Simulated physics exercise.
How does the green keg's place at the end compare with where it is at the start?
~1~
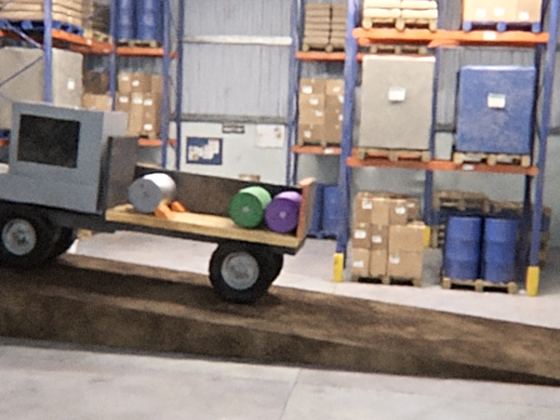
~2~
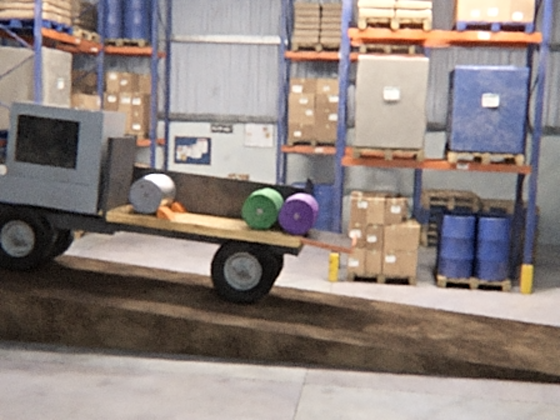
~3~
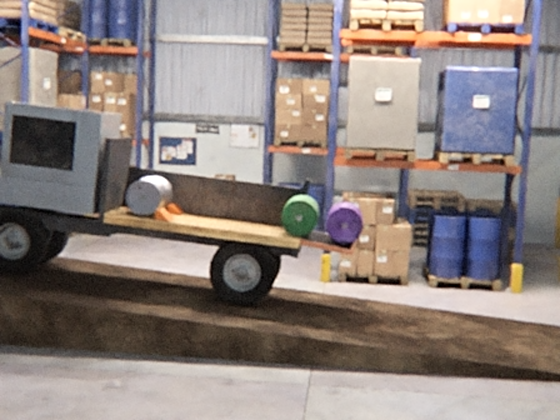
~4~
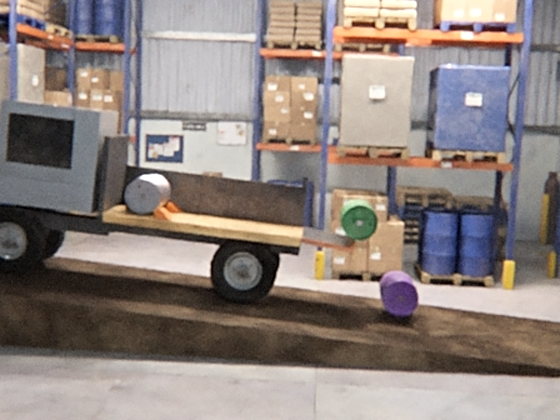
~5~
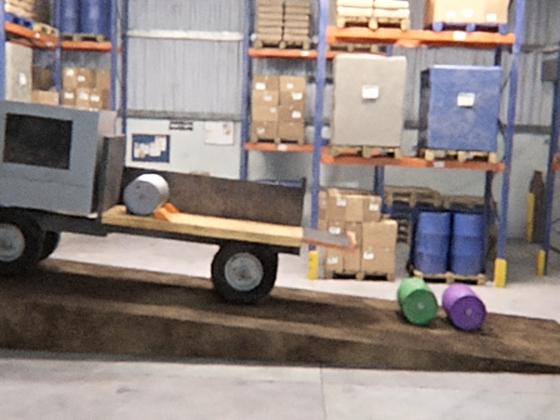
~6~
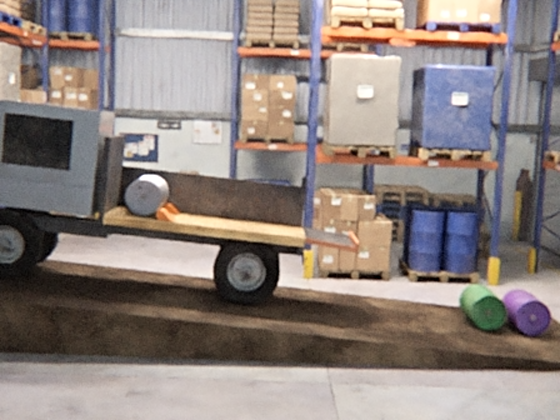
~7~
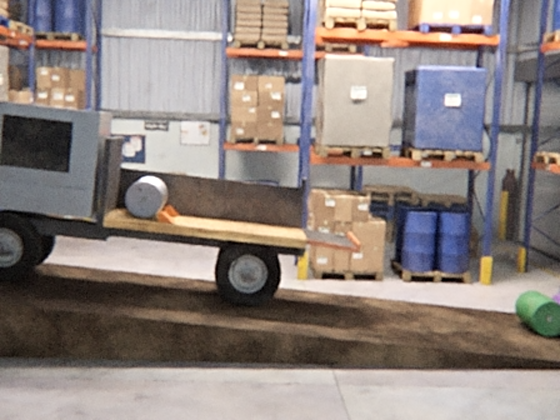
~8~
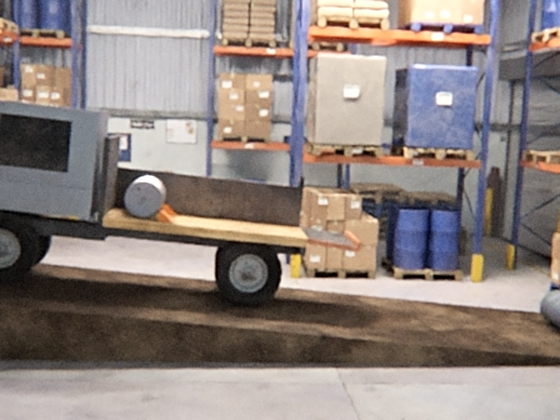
At the start the green keg is on the truck bed, beside the purple one near the closed gate. By the end it is off the truck, having rolled down the slope to the far right.
We see a pickup parked on a slope in a warehouse as its tail gate swings down and the purple and green kegs roll off to the right, drop onto the slope and roll down toward the right edge, while a grey keg stays behind the orange chock.
